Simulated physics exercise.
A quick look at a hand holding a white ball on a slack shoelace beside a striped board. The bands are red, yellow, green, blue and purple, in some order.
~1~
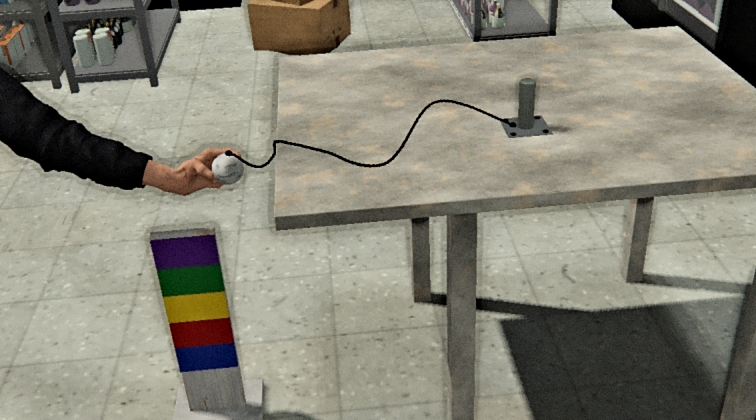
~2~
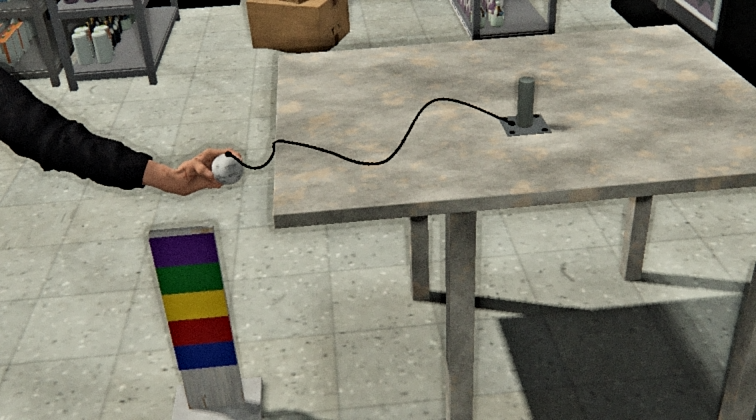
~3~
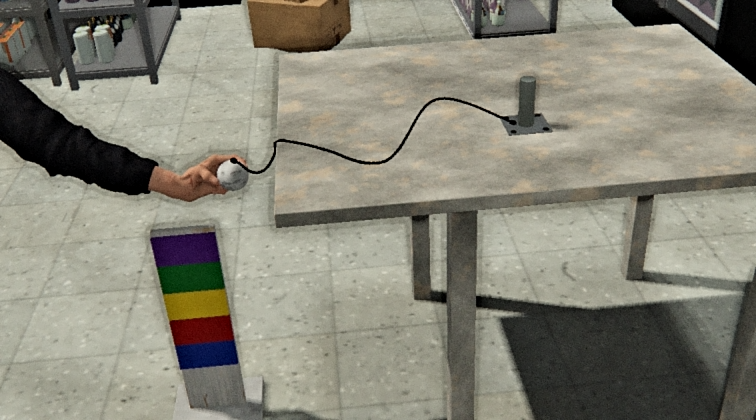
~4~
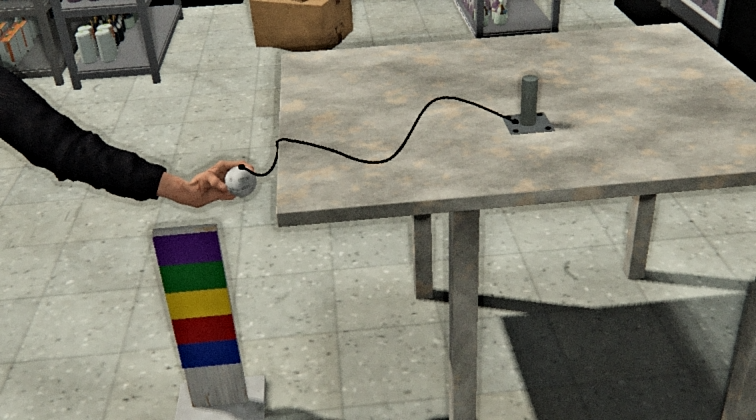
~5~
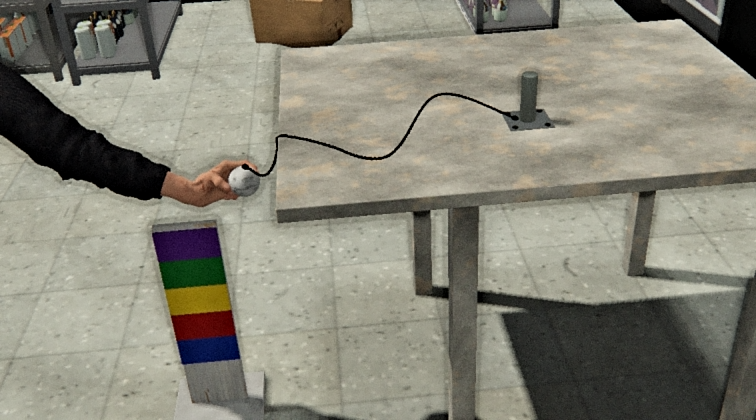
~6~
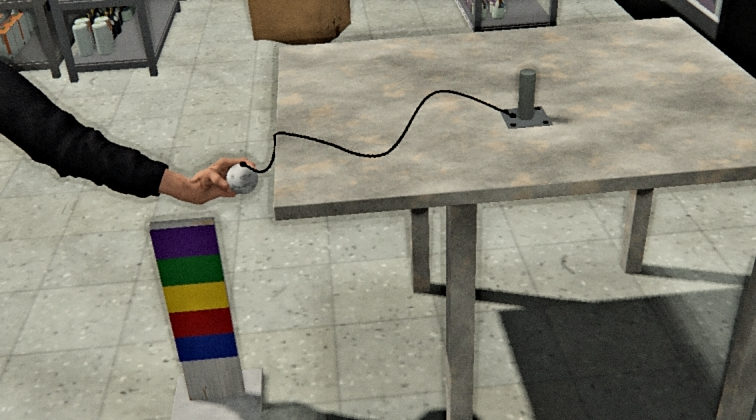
A hand holds a white ball on a slack cord beside a striped board, barely moving.
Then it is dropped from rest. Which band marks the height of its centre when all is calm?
Its centre hangs level with the red band.
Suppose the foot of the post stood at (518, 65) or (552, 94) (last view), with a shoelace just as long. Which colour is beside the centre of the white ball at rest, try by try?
It would be yellow; yellow.
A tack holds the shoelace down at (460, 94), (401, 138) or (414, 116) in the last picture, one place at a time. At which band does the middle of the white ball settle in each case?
Taking them in turn: Yellow; purple; green.
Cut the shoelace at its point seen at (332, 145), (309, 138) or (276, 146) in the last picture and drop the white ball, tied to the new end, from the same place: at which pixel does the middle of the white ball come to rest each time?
The places are (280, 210), (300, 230) and (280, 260).
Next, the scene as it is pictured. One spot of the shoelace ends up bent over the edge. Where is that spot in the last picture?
At (394, 147), roughly.
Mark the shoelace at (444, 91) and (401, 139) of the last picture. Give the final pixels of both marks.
They go to (417, 120) and to (295, 123).
Soon after, ball near (336, 298); level with red.
After that, ball near (276, 306); level with red.
In the end, ball near (300, 306); level with red. Its middle rests at the red band.
